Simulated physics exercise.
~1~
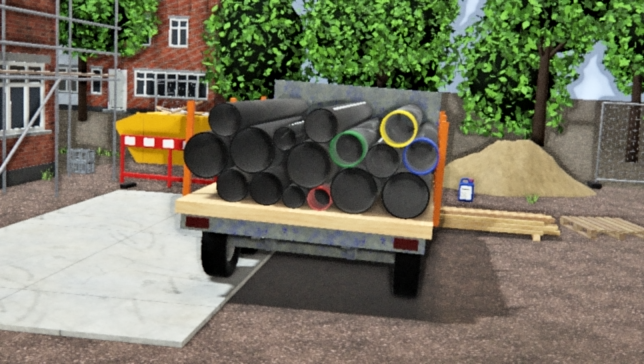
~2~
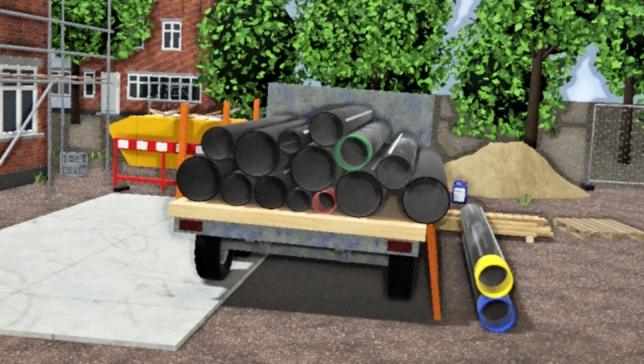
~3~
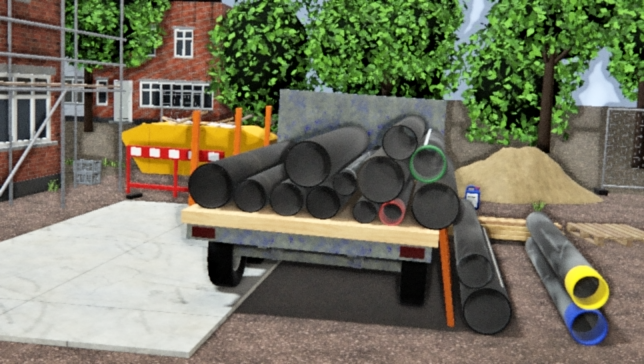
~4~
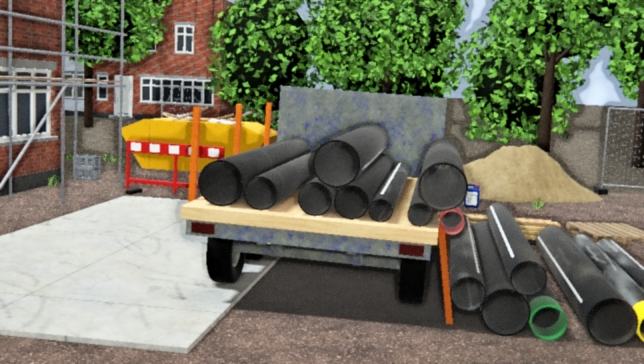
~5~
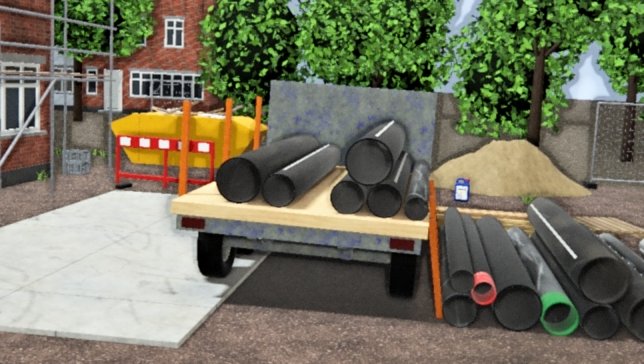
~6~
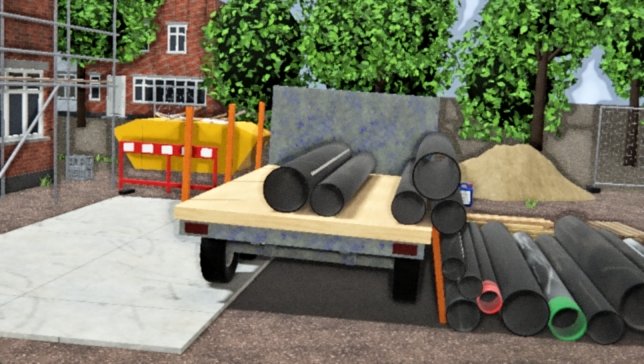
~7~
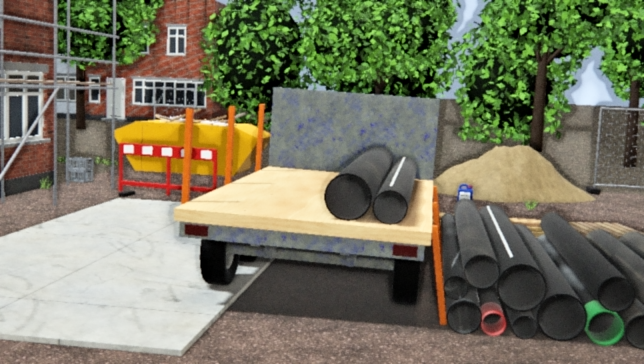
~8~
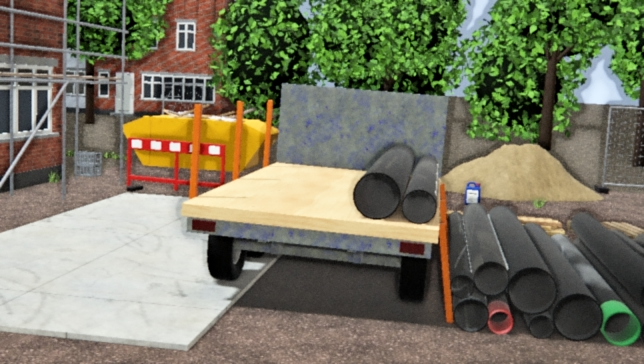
On a building site, a flatbed trailer stands stacked with dark pipes until its right-hand posts drop and the blue-ended and yellow-ended pipes roll off the right side, followed by the green-ended, red-ended and many others, leaving two on the deck beside a heap on the ground.
